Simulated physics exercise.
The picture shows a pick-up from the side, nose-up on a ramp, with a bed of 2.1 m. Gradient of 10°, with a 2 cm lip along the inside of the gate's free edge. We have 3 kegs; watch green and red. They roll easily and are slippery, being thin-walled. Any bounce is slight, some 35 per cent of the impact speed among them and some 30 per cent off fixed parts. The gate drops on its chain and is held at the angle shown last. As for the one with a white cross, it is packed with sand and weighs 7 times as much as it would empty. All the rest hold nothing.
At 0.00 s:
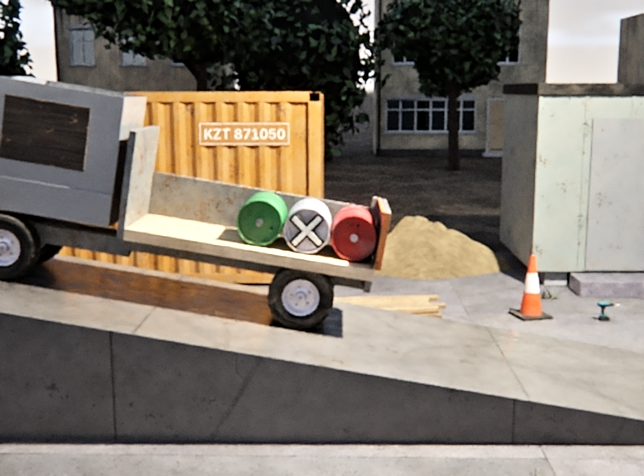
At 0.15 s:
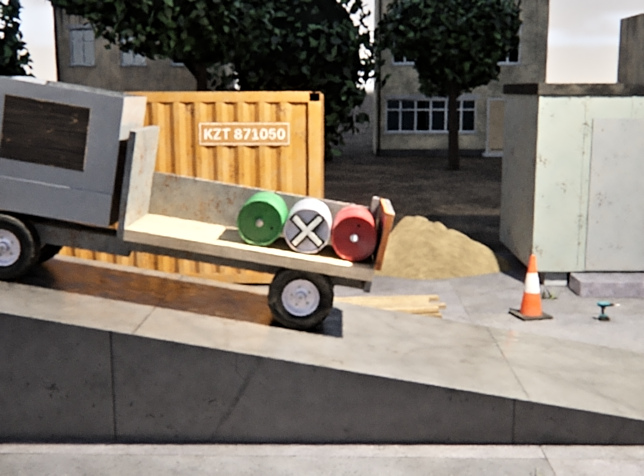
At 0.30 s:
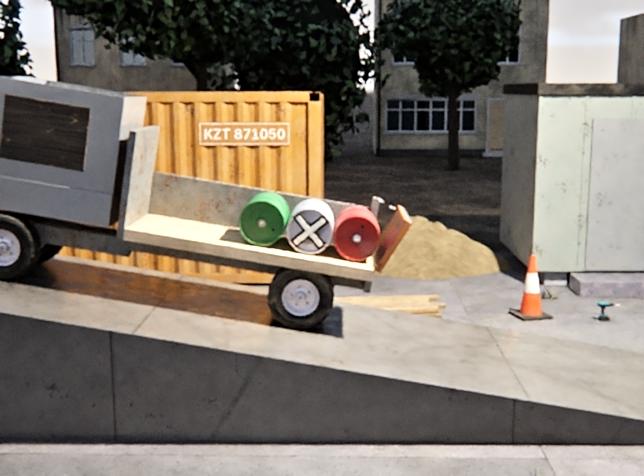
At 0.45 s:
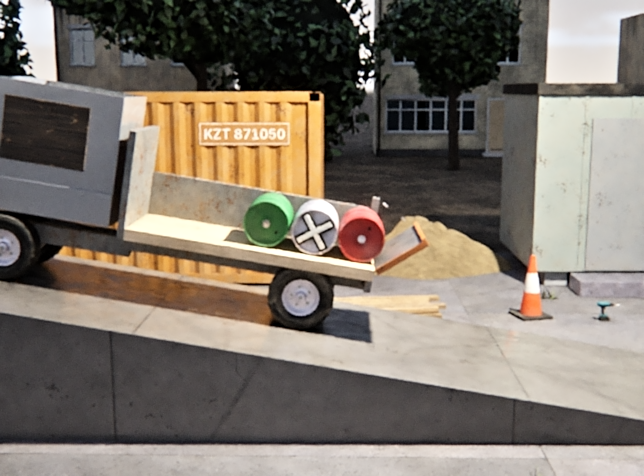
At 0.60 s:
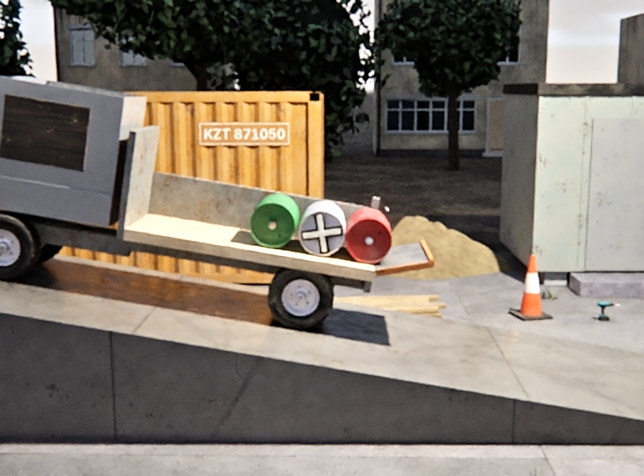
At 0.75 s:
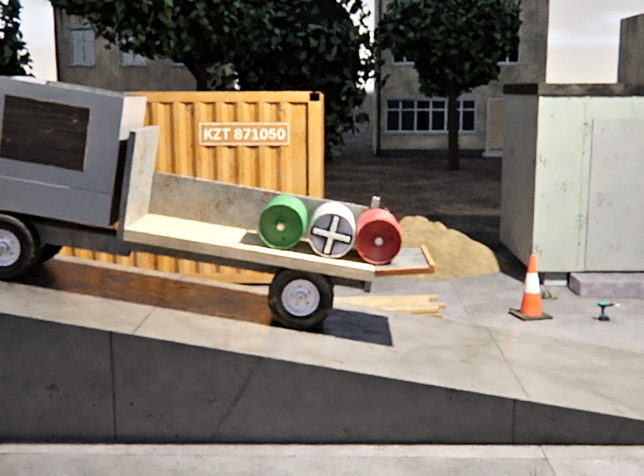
A truck's tailgate swings down while three barrels roll slightly right along its sloping bed.
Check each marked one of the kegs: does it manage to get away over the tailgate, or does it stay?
Green stays, red manages it.
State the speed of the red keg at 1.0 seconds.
About 0.8 m/s.
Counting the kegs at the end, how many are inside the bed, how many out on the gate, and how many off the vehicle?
Tally: 1; 1; 1.
After 1.0 s, green is on the bed, 65 cm short of the hinge, rolling right; red is on the gate, 15 cm past the hinge, rolling right; 0 of 3 are out.
After 1.3 s, green is on the bed, 40 cm short of the hinge, rolling right; red is on the gate, 40 cm past the hinge, rolling right; 0 of 3 are out.
After 1.5 s, green is on the bed, 25 cm short of the hinge, rolling right; red is dropping off the gate; 1 of 3 is out.
At rest (5.9 s), green is on the bed, 5 cm short of the hinge; red is off the vehicle; 1 of 3 is out.
